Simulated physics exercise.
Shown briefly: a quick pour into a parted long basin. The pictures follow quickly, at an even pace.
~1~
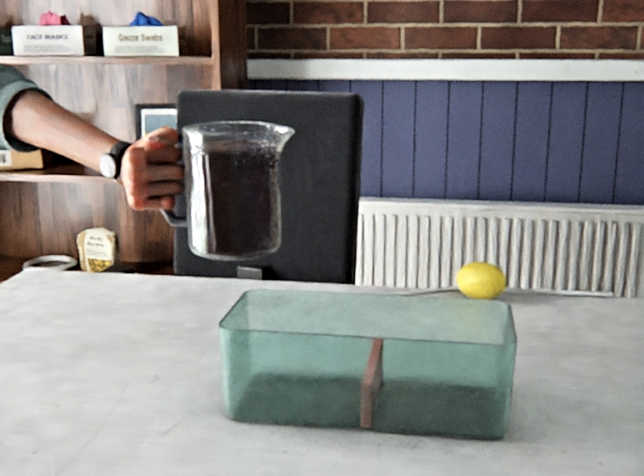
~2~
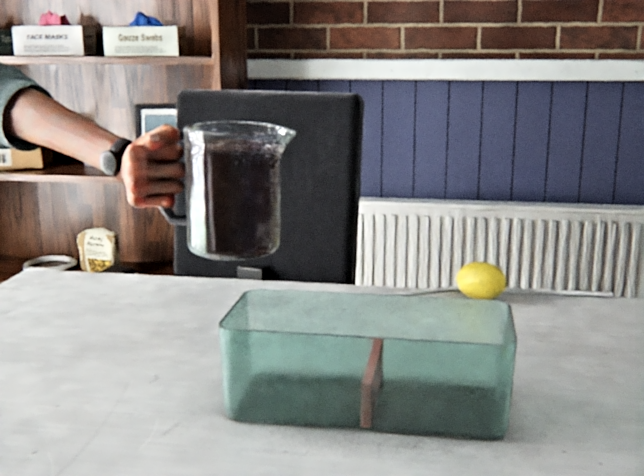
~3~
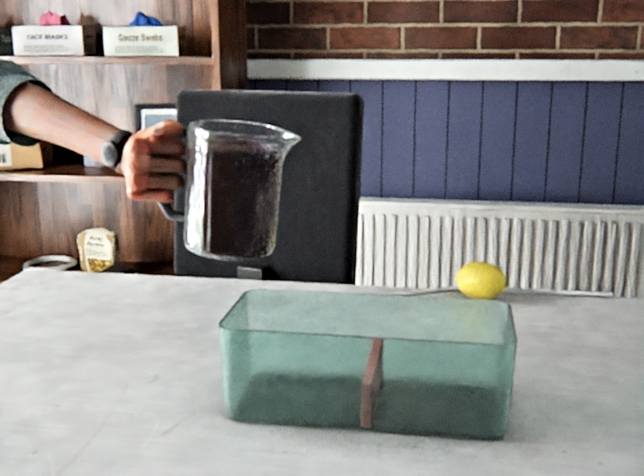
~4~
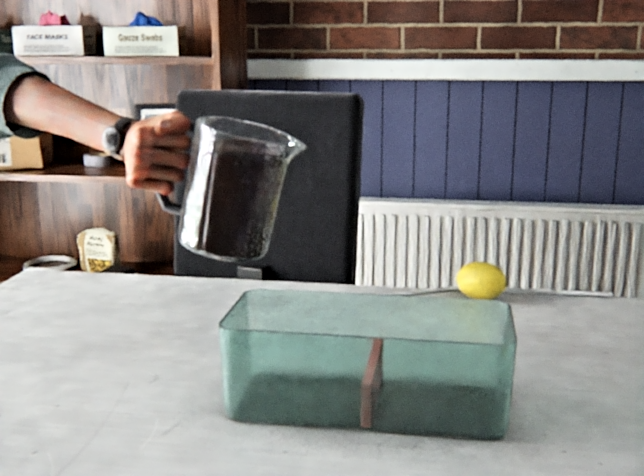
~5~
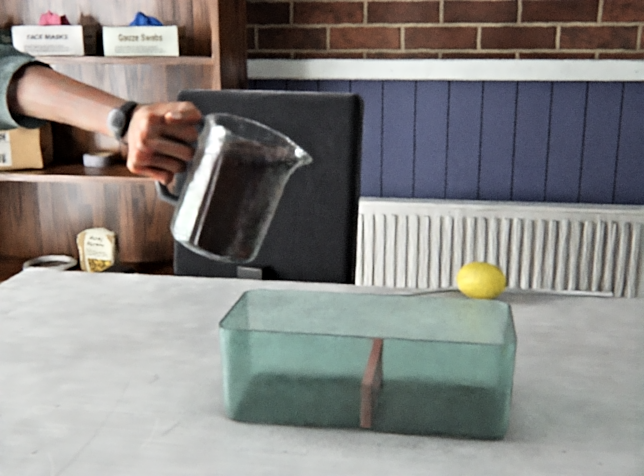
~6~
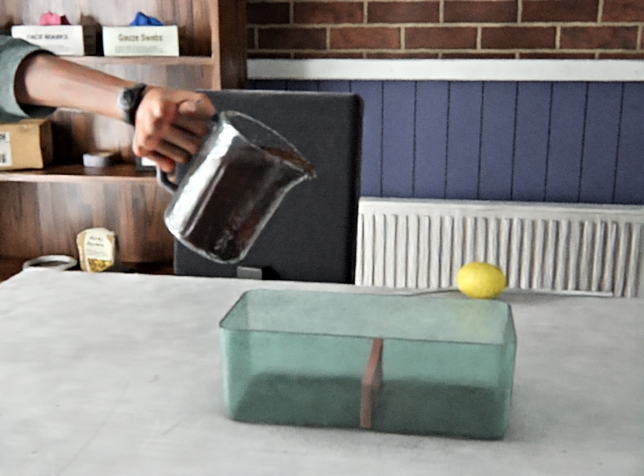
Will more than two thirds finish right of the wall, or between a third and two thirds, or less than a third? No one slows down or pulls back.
Right of the wall there will be less than a third.
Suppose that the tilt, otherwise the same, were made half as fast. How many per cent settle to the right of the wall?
Some 35 per cent.
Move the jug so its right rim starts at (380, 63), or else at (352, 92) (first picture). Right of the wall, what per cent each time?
First place gives some 75 %, second place some 90 %.
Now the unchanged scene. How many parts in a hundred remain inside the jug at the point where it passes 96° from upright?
Near 60 percent is still in there.
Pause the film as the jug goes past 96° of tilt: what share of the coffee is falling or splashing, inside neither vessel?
Share in flight: Approx. 20 %.
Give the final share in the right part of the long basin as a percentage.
About 15 per cent.
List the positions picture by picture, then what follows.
In the first picture, it leans 0°; its right rim is at (294, 130); the coffee meets the walls at (191, 145) and (280, 147); the long basin's rim runs from (233, 309) to (512, 324); the wall's top is at (373, 362).
In the second picture, it leans 2°; its right rim is at (296, 132); the coffee meets the walls at (192, 144) and (280, 148).
In the third picture, it leans 6°; its right rim is at (300, 138); the coffee meets the walls at (195, 143) and (283, 150).
In the fourth picture, it leans 13°; its right rim is at (306, 147); the coffee meets the walls at (199, 147) and (290, 153).
In the fifth picture, it leans 22°; its right rim is at (312, 160); the coffee meets the walls at (194, 169) and (300, 156).
In the sixth picture, it leans 33°; its right rim is at (317, 176); the coffee meets the walls at (189, 176) and (310, 165); 1 per cent is over the edge.
A moment on, the jug is tipped on its side and 62 per cent is still to pour, 7 is left of the wall and 9 right of it.
Next, the jug is tipped right over and 16 per cent is still to pour, 55 is left of the wall and 13 right of it.
Then the jug is tipped right over and 2 per cent is still to pour, 69 is left of the wall and 14 right of it.
Later the jug is tipped right over and 0 per cent is still to pour, 74 is left of the wall and 15 right of it.
Finally, 73 per cent lies left of the wall, 15 right of it and 12 outside.
